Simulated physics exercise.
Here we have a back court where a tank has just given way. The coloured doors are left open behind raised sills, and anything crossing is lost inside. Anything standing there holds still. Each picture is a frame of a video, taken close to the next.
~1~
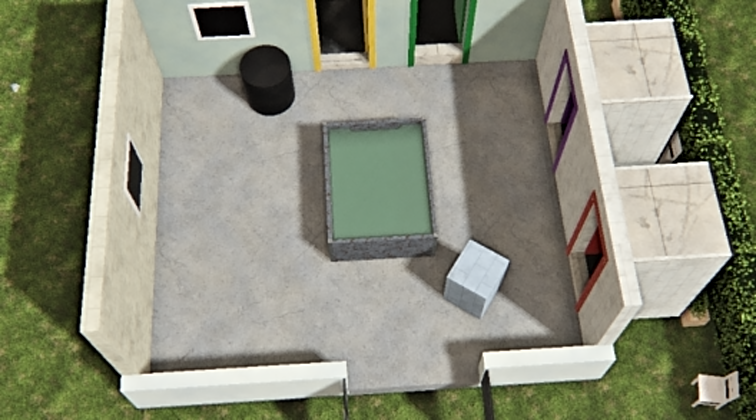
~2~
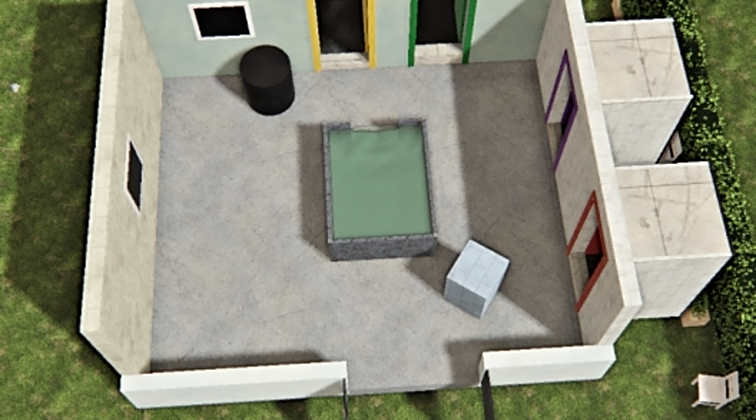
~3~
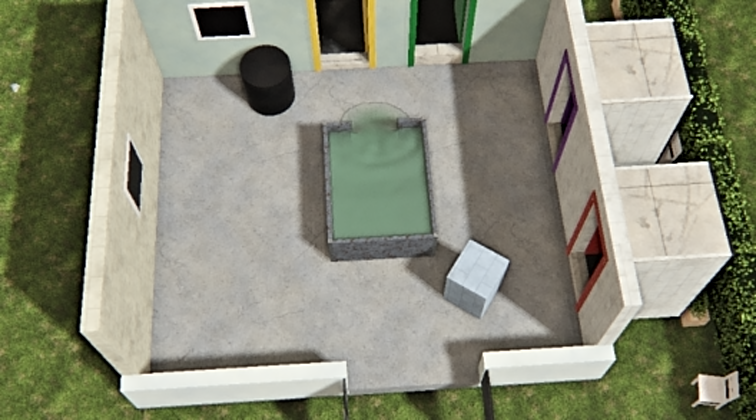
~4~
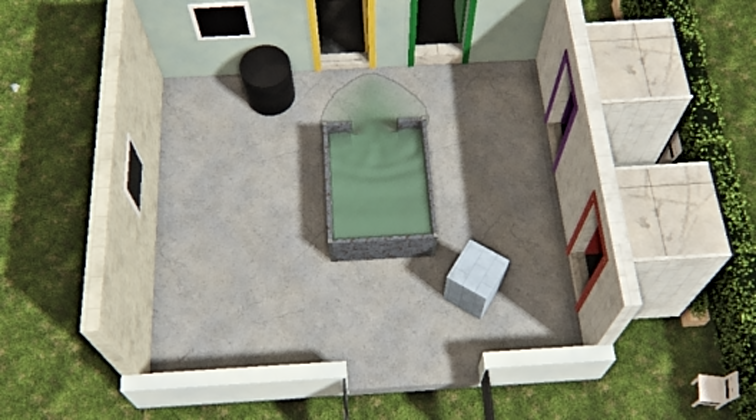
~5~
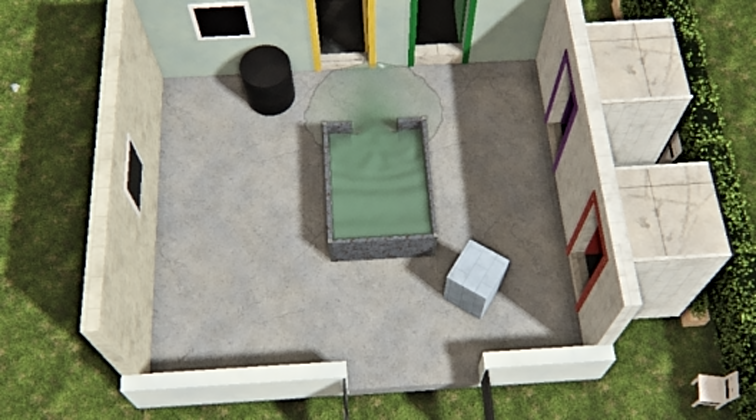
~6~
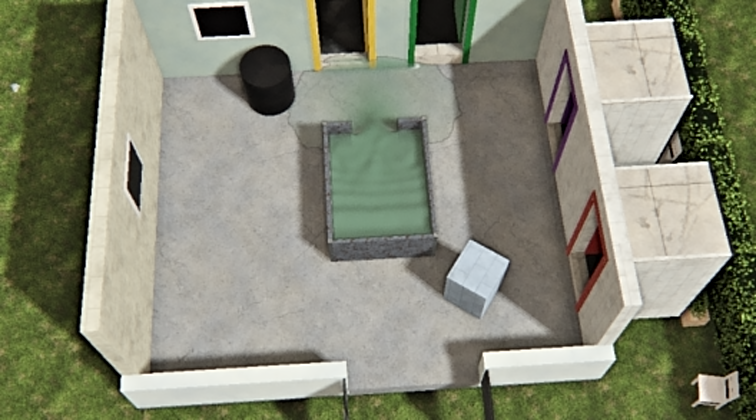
In the video, green water sits still in a stone tank in a walled court, then pours through a gap on the tank's far side and spreads in a widening sheet across the paving near the yellow and green doorways.
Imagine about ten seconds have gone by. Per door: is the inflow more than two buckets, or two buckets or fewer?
My prediction: The yellow door gets too much water coming through. The green door doesn't get too much water coming through. The red door doesn't get too much water coming through. The purple door gets too much water coming through.
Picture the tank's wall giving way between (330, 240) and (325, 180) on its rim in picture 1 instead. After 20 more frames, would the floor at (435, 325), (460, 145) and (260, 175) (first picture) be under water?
Point by point: Untouched, untouched and swamped.
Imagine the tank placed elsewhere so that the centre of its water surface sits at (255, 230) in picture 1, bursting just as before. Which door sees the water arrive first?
Observation: The one in yellow.
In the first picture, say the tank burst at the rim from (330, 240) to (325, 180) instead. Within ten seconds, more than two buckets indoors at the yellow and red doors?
Yellow door: Falls short; red door: Falls short.
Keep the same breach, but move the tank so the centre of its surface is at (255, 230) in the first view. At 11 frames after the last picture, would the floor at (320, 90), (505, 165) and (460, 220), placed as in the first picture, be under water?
One after the other: Awash, dry, free of water.
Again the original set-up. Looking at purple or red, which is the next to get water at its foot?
The purple door, before the others.
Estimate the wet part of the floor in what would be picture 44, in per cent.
My guess is around 75 in a hundred.
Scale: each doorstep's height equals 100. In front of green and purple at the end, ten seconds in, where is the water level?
In order: Roughly 20 % and 130 %.
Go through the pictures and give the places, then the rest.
The first frame shows still water in the water tank at (379, 181).
In the second frame, the front is at a hidden place, out from the gap on the water tank's far side.
In the third frame, water pours out on the water tank's far side and has run to (363, 107).
In the fourth frame, water pours out on the water tank's far side and has run to (377, 79).
In the fifth frame, water pours out on the water tank's far side and has run to (398, 67).
In the sixth frame, the front is at (430, 65), out from the gap on the water tank's far side.
A moment on, water covers 15 % of the floor; the yellow door over two buckets in, the green door wet at the sill, nothing in, the red door not reached, the purple door not reached.
Next, water covers 20 % of the floor; the yellow door far over two buckets in, the green door wet at the sill, nothing in, the red door not reached, the purple door wet at the sill, nothing in.
Then, water covers 40 % of the floor; the yellow door far over two buckets in, the green door wet at the sill, nothing in, the red door wet at the sill, nothing in, the purple door under two buckets in.
Later, water covers 75 % of the floor; the yellow door far over two buckets in, the green door wet at the sill, nothing in, the red door wet at the sill, nothing in, the purple door over two buckets in.
In the end, water covers 85 % of the floor; the yellow door far over two buckets in, the green door wet at the sill, nothing in, the red door wet at the sill, nothing in, the purple door over two buckets in.
